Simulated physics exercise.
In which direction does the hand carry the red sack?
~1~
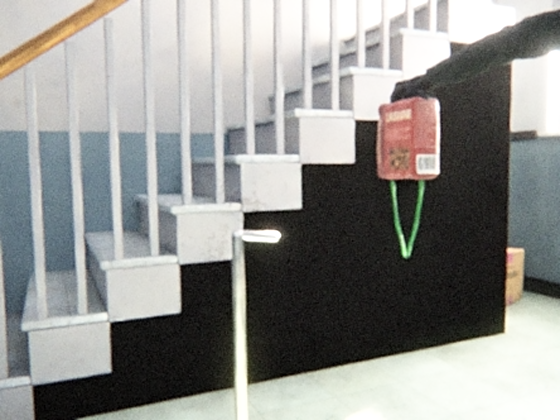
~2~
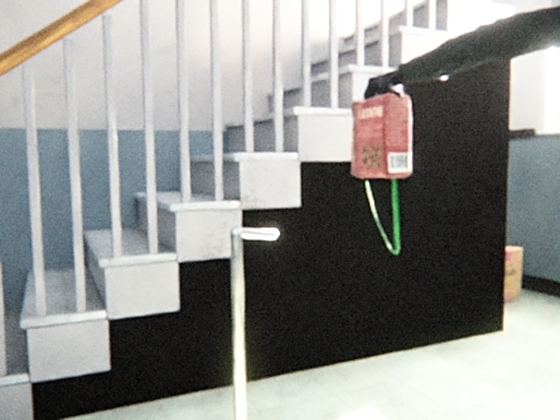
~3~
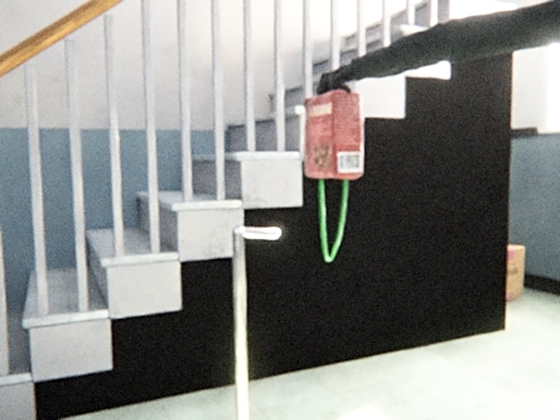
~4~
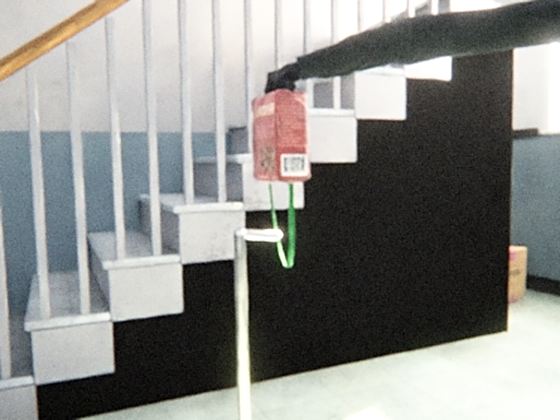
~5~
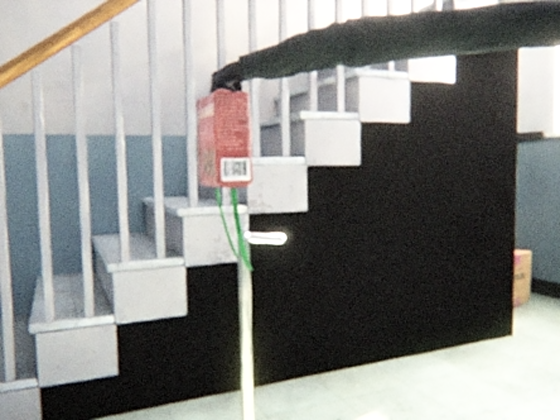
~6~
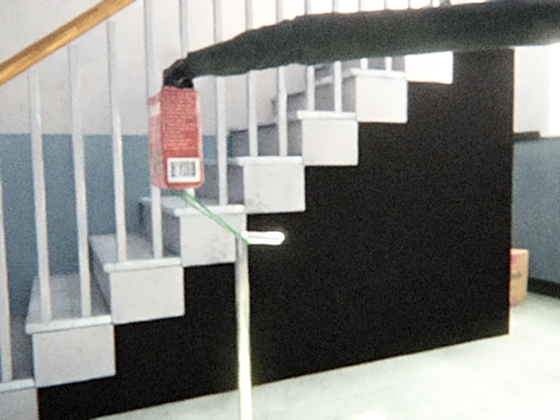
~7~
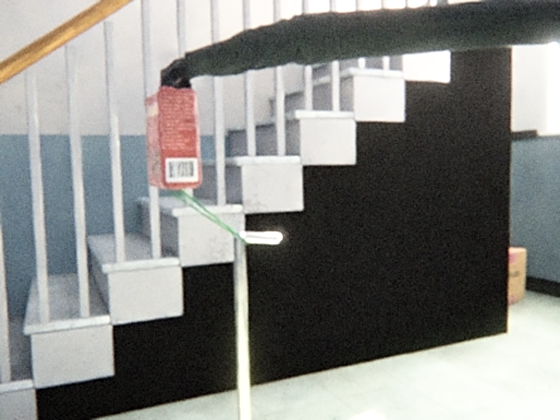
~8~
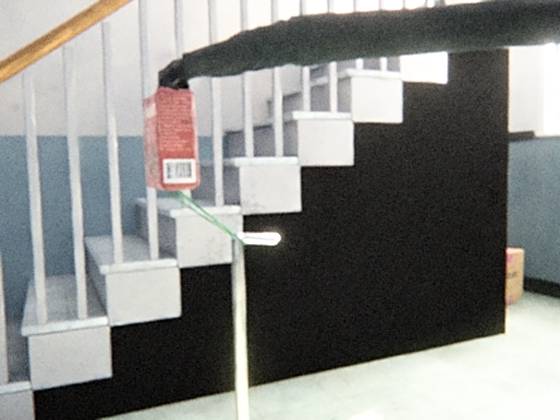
The hand carries the red sack to the left, past the hooked post.
